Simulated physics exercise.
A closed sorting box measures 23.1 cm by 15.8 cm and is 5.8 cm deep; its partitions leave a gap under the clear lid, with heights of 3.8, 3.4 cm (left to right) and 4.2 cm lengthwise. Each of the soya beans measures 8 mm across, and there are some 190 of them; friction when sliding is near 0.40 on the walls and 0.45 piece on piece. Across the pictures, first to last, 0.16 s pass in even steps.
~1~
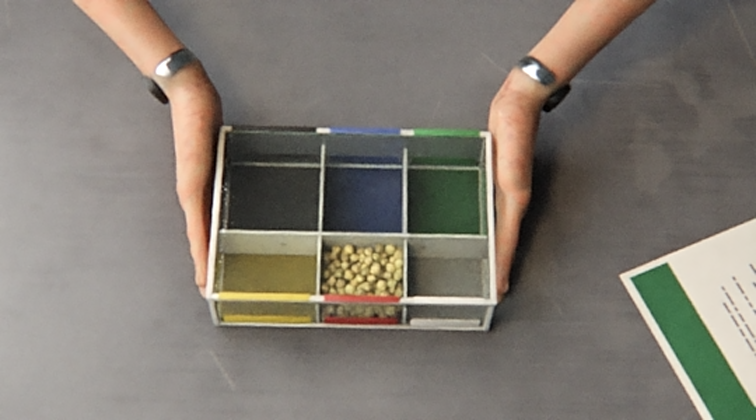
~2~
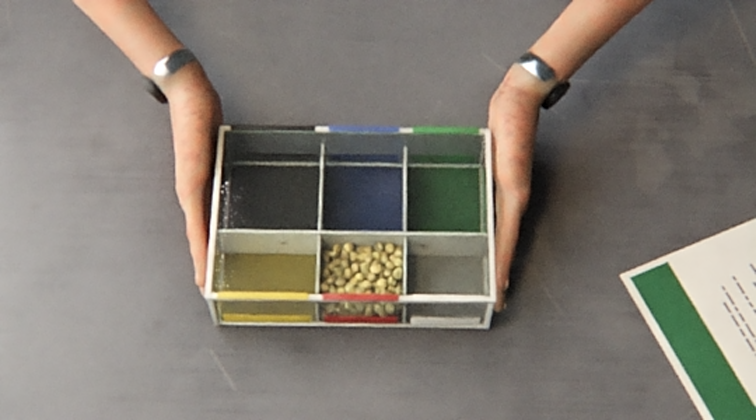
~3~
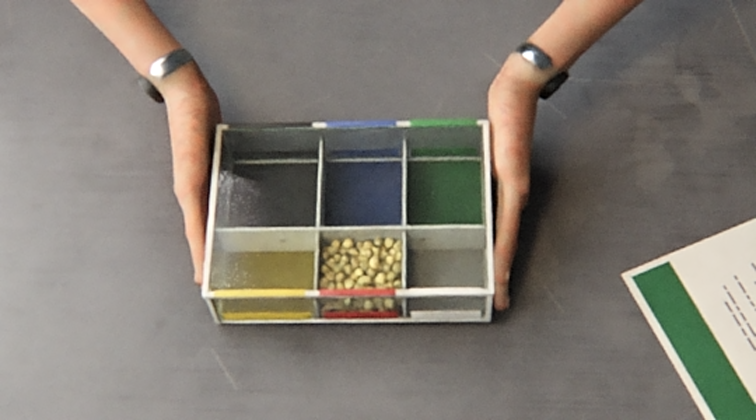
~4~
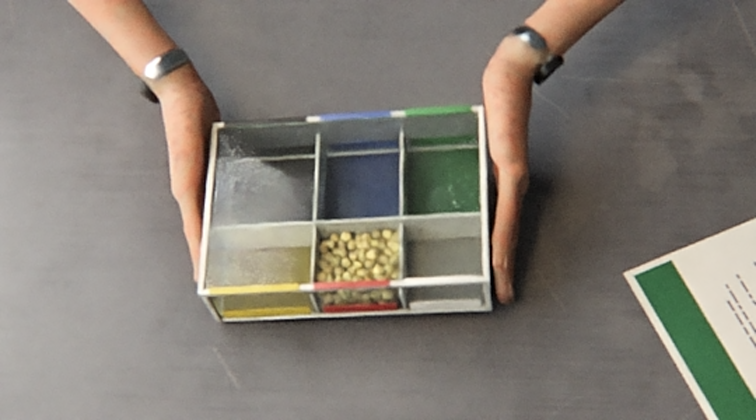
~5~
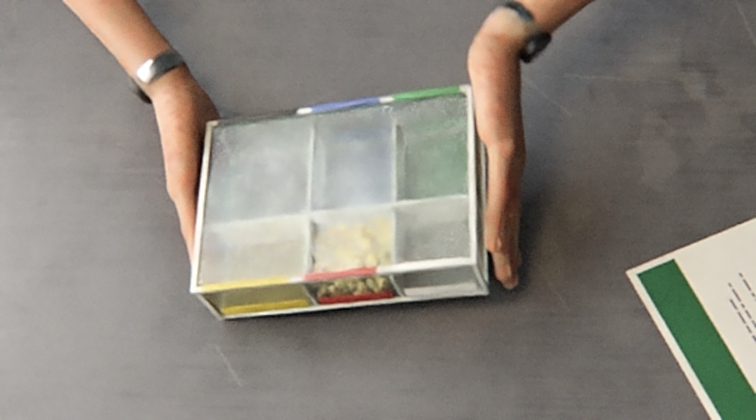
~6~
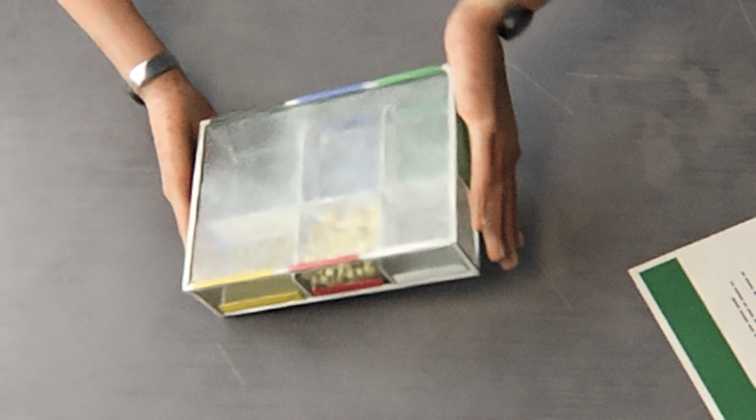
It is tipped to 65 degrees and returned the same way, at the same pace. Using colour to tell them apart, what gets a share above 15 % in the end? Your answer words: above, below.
Red - above; blue - below; green - below; yellow - above; white - below; black - below.
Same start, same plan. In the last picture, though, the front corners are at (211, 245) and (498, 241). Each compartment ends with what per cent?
Red 80; blue 15; green 0; yellow 0; white 0; black 5.
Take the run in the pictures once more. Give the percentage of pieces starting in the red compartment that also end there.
Roughly 70 per cent.
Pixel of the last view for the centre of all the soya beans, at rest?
Approximately (342, 277) in the last view.
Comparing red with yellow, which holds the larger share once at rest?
More settles in the red compartment.
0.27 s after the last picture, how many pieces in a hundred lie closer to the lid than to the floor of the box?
Close to 40 in a hundred.
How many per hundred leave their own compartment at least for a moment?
Around 35 in a hundred.
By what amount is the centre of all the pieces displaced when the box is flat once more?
I'd put the distance at roughly 4.0 cm.
Then, 0.27 s after the last picture, tilt 63 degrees; red 90 %, yellow 10 %.
Then, 0.46 s after the last picture, tilt 23 degrees; red 65 %, yellow 30 %, black 5 %.
Then, 0.76 s after the last picture, tilt 0 degrees; red 65 %, yellow 30 %, black 5 %.
In the end, red 65 %, blue 0 %, green 0 %, yellow 30 %, white 0 %, black 5 %.
